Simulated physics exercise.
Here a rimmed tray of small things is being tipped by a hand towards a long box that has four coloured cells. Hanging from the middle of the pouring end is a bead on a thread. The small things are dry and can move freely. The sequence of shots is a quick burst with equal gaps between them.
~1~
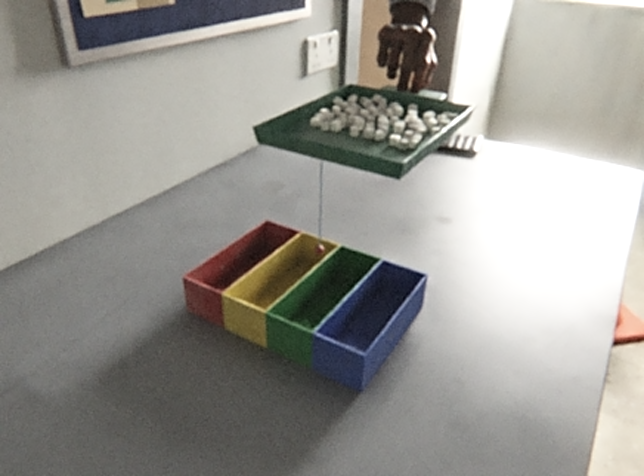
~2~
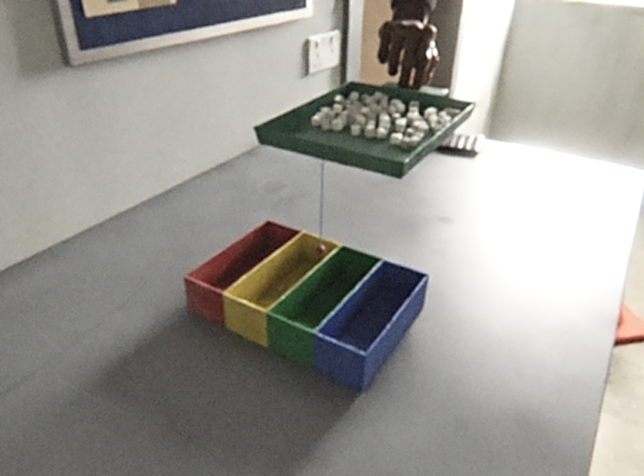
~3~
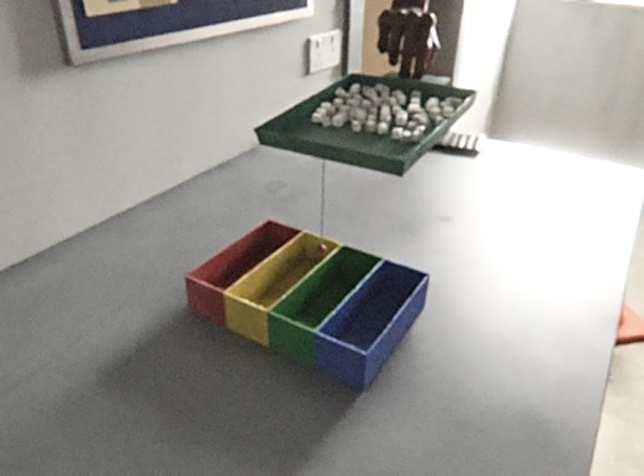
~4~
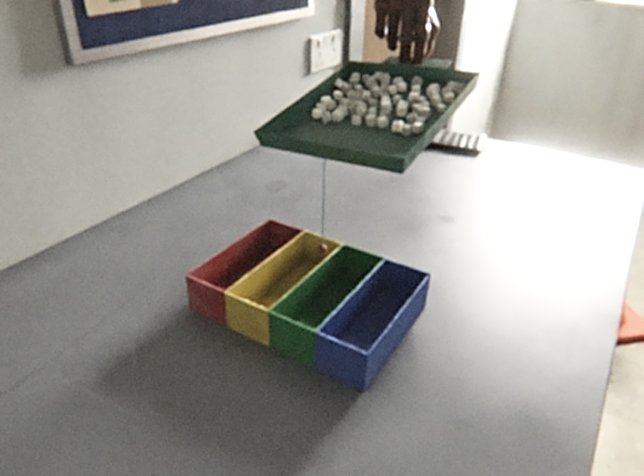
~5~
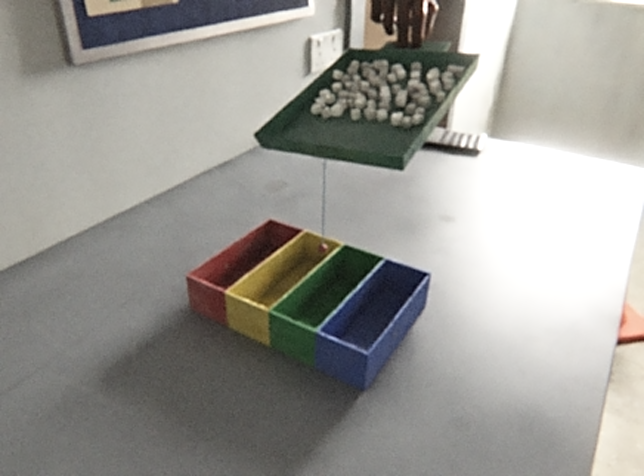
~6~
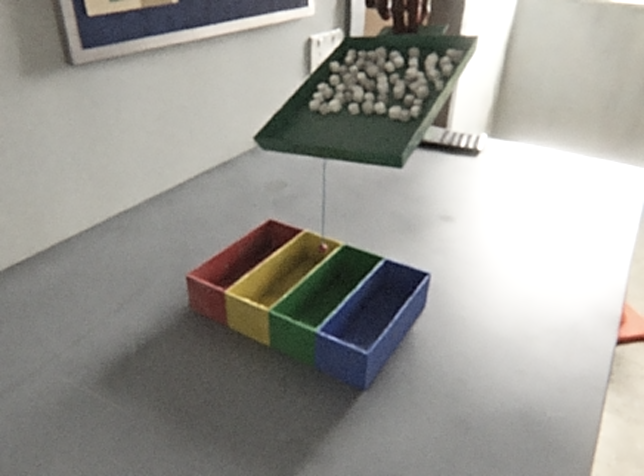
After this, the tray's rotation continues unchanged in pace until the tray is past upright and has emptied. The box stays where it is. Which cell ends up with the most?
The red cell.
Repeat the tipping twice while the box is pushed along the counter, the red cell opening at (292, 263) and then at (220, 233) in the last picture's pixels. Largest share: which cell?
In order of the tries: Red and the yellow one.
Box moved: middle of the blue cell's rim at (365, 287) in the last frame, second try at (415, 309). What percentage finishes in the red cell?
The first try yields 40% and the second yields 40%.
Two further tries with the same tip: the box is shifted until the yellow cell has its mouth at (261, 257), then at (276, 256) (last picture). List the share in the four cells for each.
First placement near 100 percent, second near 100 percent.
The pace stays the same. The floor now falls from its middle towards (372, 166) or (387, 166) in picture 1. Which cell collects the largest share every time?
So, in order: Blue, then the blue one.
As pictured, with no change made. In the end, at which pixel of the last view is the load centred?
Close to (256, 288) in the last picture.
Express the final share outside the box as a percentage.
About 10 per cent.
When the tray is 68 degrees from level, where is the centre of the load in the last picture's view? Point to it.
Look around (299, 127) in the last picture.
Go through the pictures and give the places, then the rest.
Corners of the pouring end at (257, 126) and (401, 161), level; middle of the load at (382, 117), sugar cubes; bead on its thread at (320, 250); red cell at (204, 299); yellow cell at (245, 317); green cell at (289, 337); blue cell at (338, 359), in the first frame.
Corners of the pouring end at (258, 127) and (402, 160), level; middle of the load at (383, 115), in the second frame.
Corners of the pouring end at (258, 128) and (402, 158), tipped barely, lowest at the left corner; middle of the load at (384, 108), in the third frame.
Corners of the pouring end at (258, 130) and (402, 156), tipped a little, lowest at the left corner; middle of the load at (385, 98), in the fourth frame.
Corners of the pouring end at (258, 133) and (401, 154), tipped clearly, lowest at the left corner; middle of the load at (384, 87), in the fifth frame.
Corners of the pouring end at (257, 136) and (399, 153), tipped clearly, lowest at the left corner; middle of the load at (381, 77); red cell at (207, 297); yellow cell at (248, 315); green cell at (292, 335); blue cell at (341, 357), in the sixth frame.
Soon after the last picture, tray tipped steeply; nearly all on the tray; a stray few falling or outside the box.
A little later, tray tipped past a quarter turn; most on the tray; a small part in the red cell; a small part in the yellow cell; a stray few in the blue cell; a small part falling or outside the box.
Later still, tray tipped past a quarter turn; about half in the red cell; about a third in the yellow cell; a small part in the green cell; a stray few in the blue cell; a small part falling or outside the box.
At rest, tray tipped past a quarter turn; about half in the red cell; about a third in the yellow cell; a small part in the green cell; a stray few in the blue cell; a small part outside the box.
